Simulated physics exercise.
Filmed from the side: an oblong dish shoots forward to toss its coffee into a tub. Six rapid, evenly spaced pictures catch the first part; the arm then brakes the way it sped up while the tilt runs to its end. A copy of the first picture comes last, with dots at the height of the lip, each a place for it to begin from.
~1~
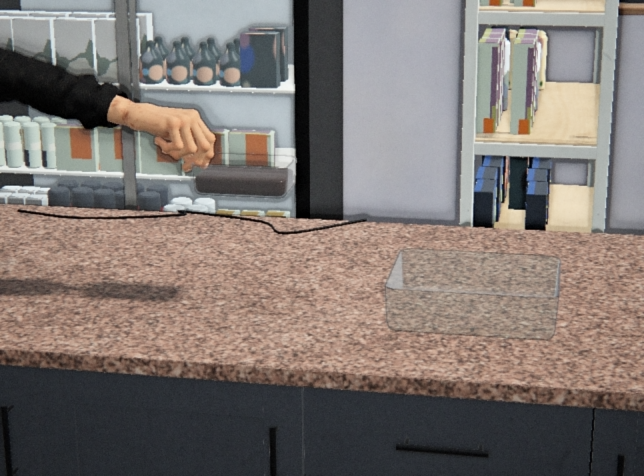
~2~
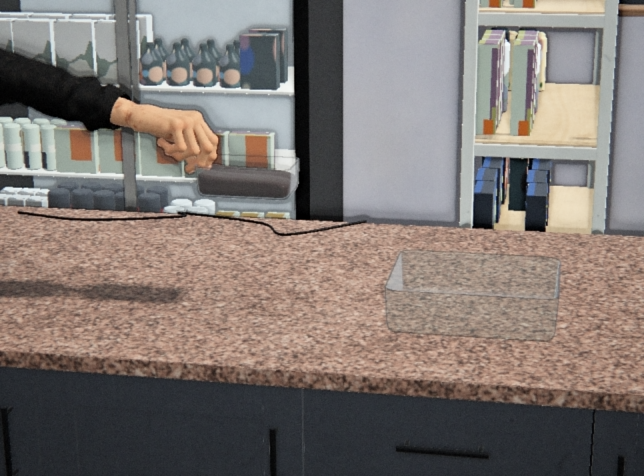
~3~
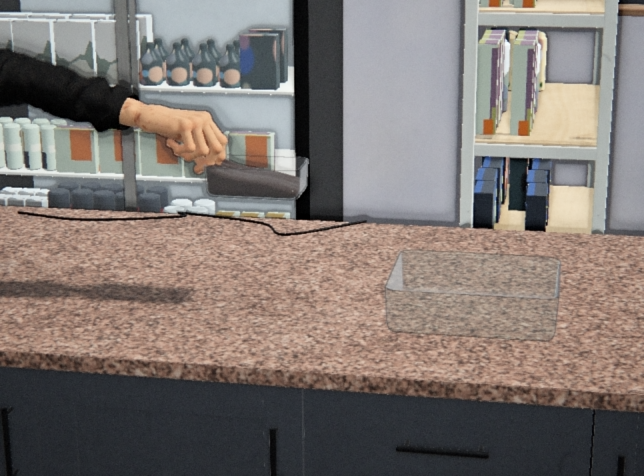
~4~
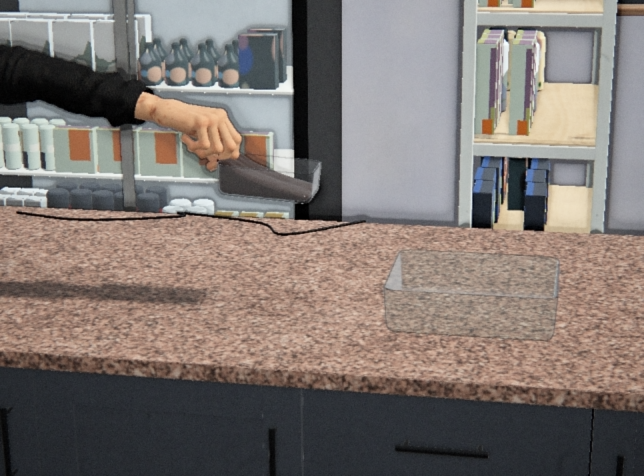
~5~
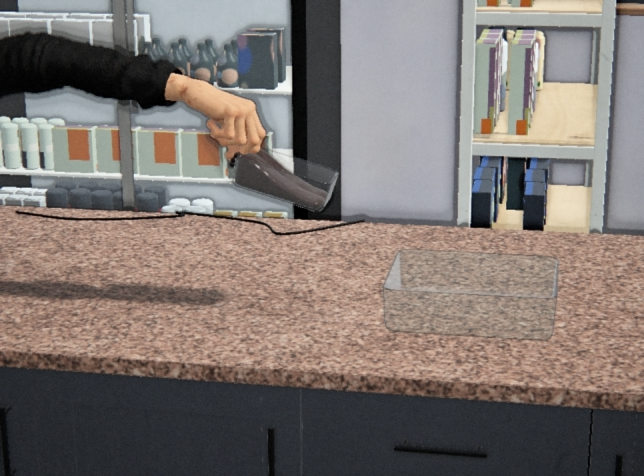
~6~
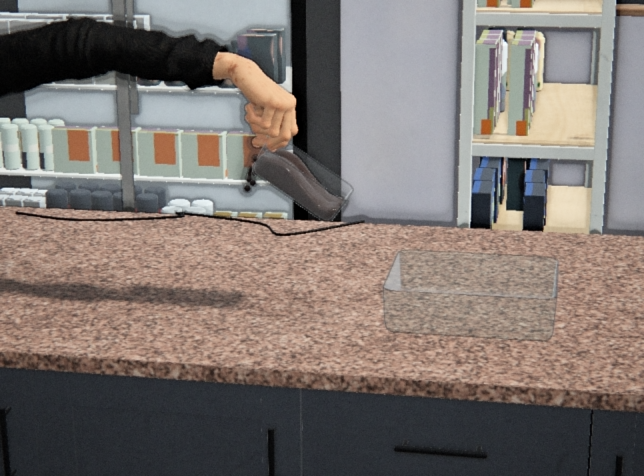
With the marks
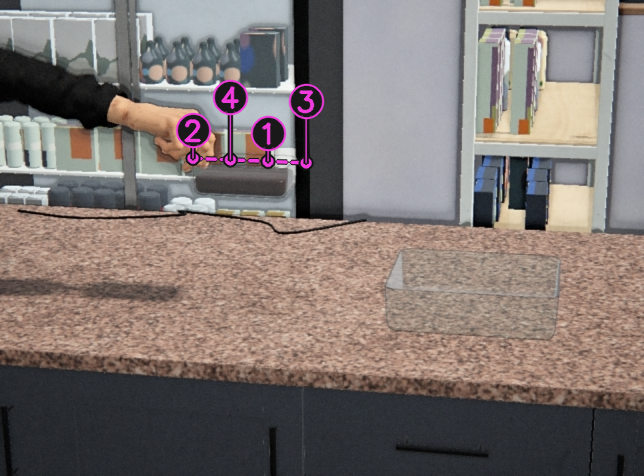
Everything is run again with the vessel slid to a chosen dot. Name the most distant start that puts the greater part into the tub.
It is 1.
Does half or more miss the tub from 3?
No, not at all.
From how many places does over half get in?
Two.
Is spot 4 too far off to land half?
Yes, it does.
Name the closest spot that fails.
4 it is.
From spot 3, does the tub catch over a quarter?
Yes, clearly.
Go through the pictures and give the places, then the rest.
Upright, lip at (290, 162); tub from (386, 329) to (555, 339); nothing has left yet.
Upright, lip at (293, 164); nothing has left yet.
Upright, lip at (302, 164); nothing has left yet.
Tipped about 4°, lip at (316, 167); coffee is over the rim, down to (232, 158).
Tipped about 15°, lip at (333, 177); coffee is over the rim, down to (236, 163).
Tipped about 33°, lip at (350, 194); coffee is over the rim, down to (250, 187).
On the marked copy, 1 at (268, 161); 2 at (193, 158); 3 at (306, 163); 4 at (230, 159).
If 1 is chosen, about 65 % lands in the tub, 25 % falls short and 10 % goes beside or beyond.
If 2 is chosen, about 0 % lands in the tub, 98 % falls short.
If 3 is chosen, about 80 % lands in the tub, 9 % falls short and 11 % goes beside or beyond.
If 4 is chosen, about 25 % lands in the tub, 68 % falls short and 7 % goes beside or beyond.
